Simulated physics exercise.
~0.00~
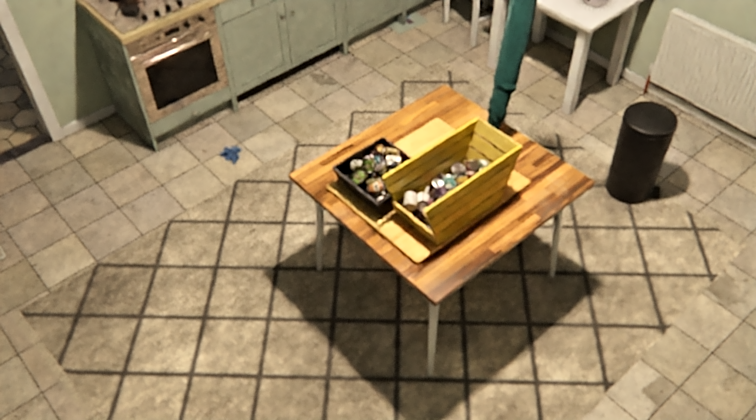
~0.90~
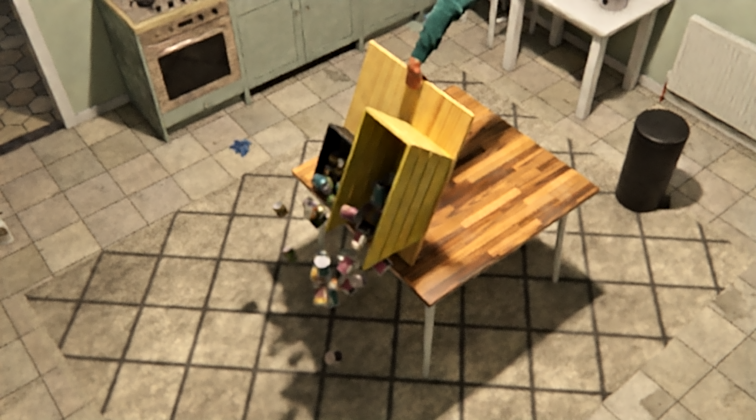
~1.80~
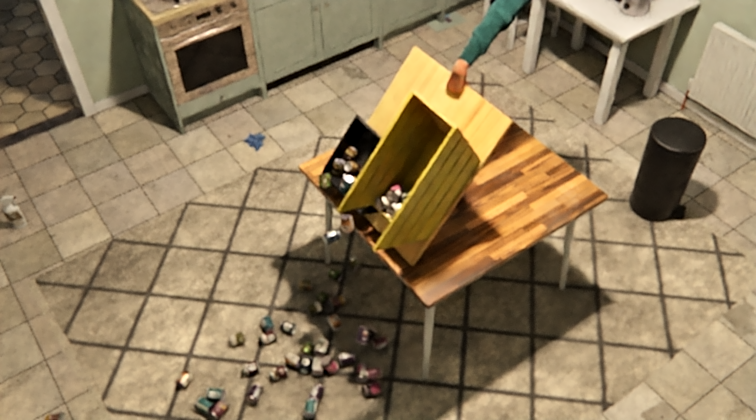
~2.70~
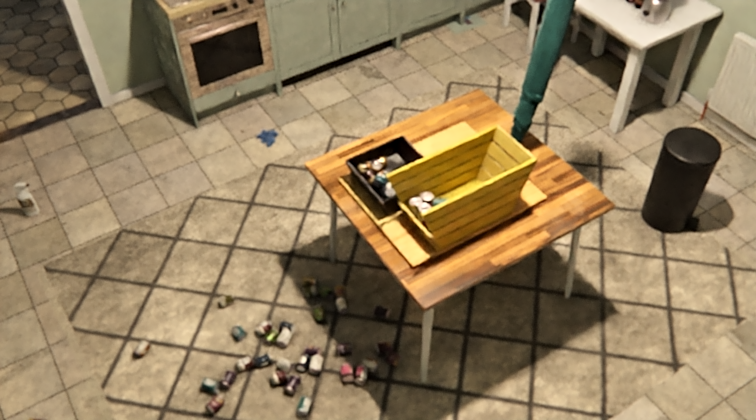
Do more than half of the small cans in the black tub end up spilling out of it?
Yes, more than half of the cans leave the black tub, and only a smaller part of them is still inside once the board is flat again.
Two tubs on a board tip left, spilling many small cans before an arm lowers them.
